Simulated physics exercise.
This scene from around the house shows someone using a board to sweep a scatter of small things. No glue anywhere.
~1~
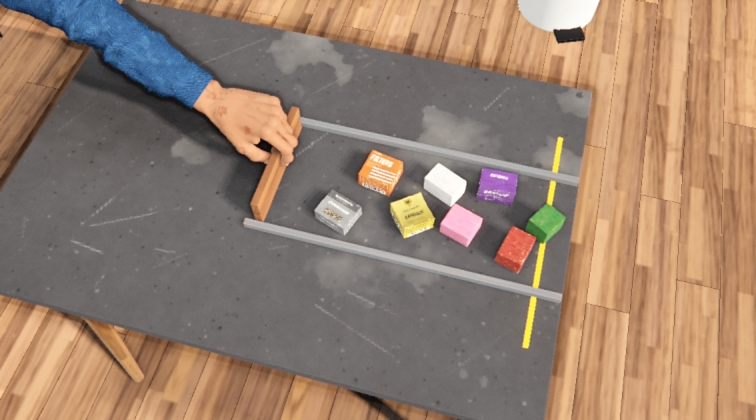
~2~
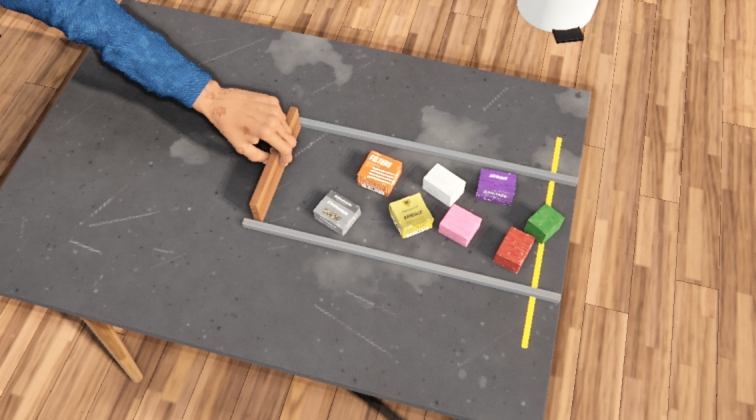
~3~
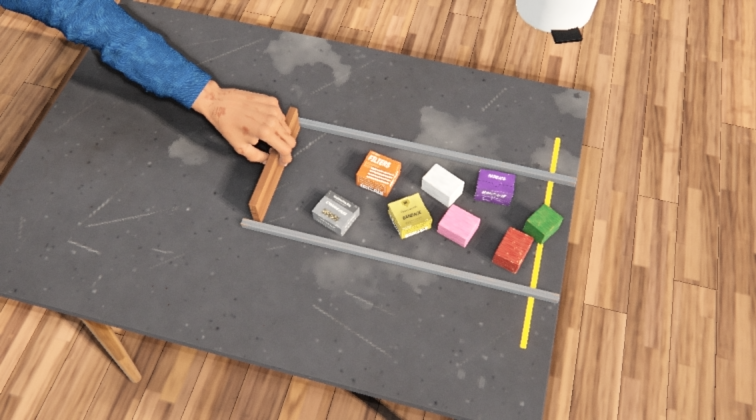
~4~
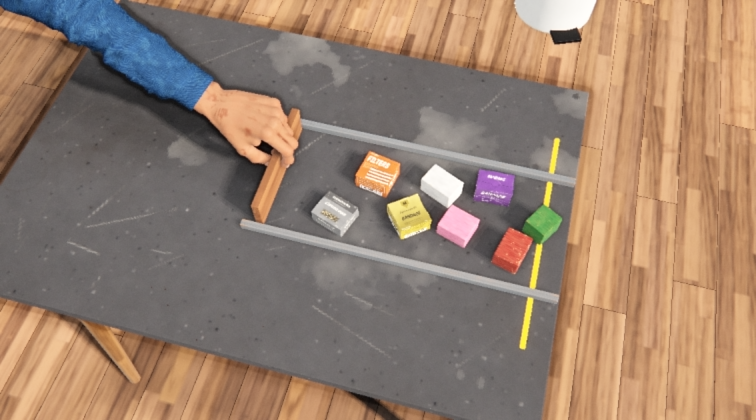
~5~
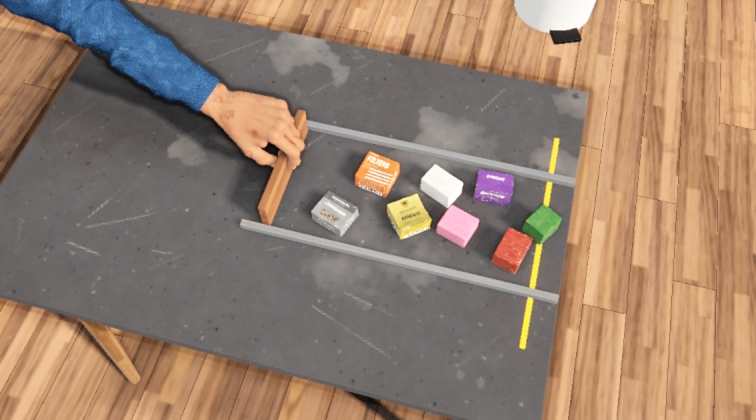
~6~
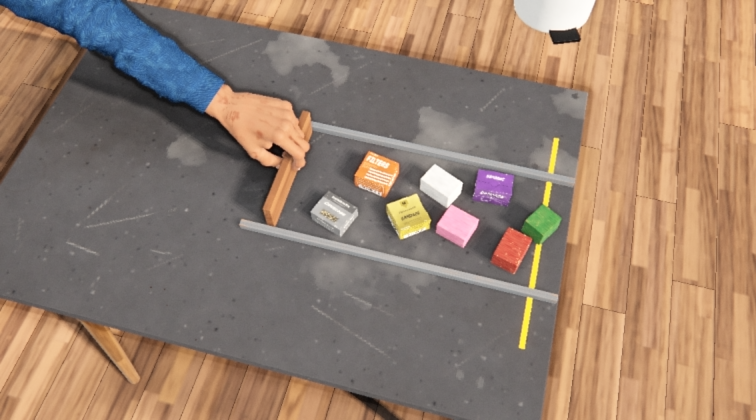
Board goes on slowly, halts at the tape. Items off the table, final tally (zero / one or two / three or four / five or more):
Final tally: Five or more.
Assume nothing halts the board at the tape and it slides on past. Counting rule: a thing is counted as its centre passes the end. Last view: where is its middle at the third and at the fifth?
Pixels in order: Roughly (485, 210), roughly (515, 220).
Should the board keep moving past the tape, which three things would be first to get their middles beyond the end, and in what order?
Earliest first - the red block, the purple box, the green block.
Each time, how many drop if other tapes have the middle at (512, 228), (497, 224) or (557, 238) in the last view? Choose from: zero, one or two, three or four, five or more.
In order, the falls would come to 3 or 4; three or four; 5 or more.
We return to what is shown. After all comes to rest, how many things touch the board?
All in all, 2.
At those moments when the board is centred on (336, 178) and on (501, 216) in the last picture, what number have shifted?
So 1, and at the other place 8.
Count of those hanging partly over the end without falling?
Result: 2.
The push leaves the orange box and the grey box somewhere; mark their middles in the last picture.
Taking them in turn, first comes (563, 213), then (559, 243).
Soon after, none off yet; green block at rest near (541, 225); red block at rest near (511, 251); purple box at rest near (493, 188).
After that, none off yet; green block at rest near (542, 224); red block displaced about its own width near (541, 259); purple box displaced about its own width near (530, 191).
And then, two off so far; green block tilting well over near (588, 242); red block on its way down near (547, 384); purple box on its side near (592, 234).
In the end, the number that fall off is five or more; gone, yellow box, white block, pink block, purple box, red block and green block.
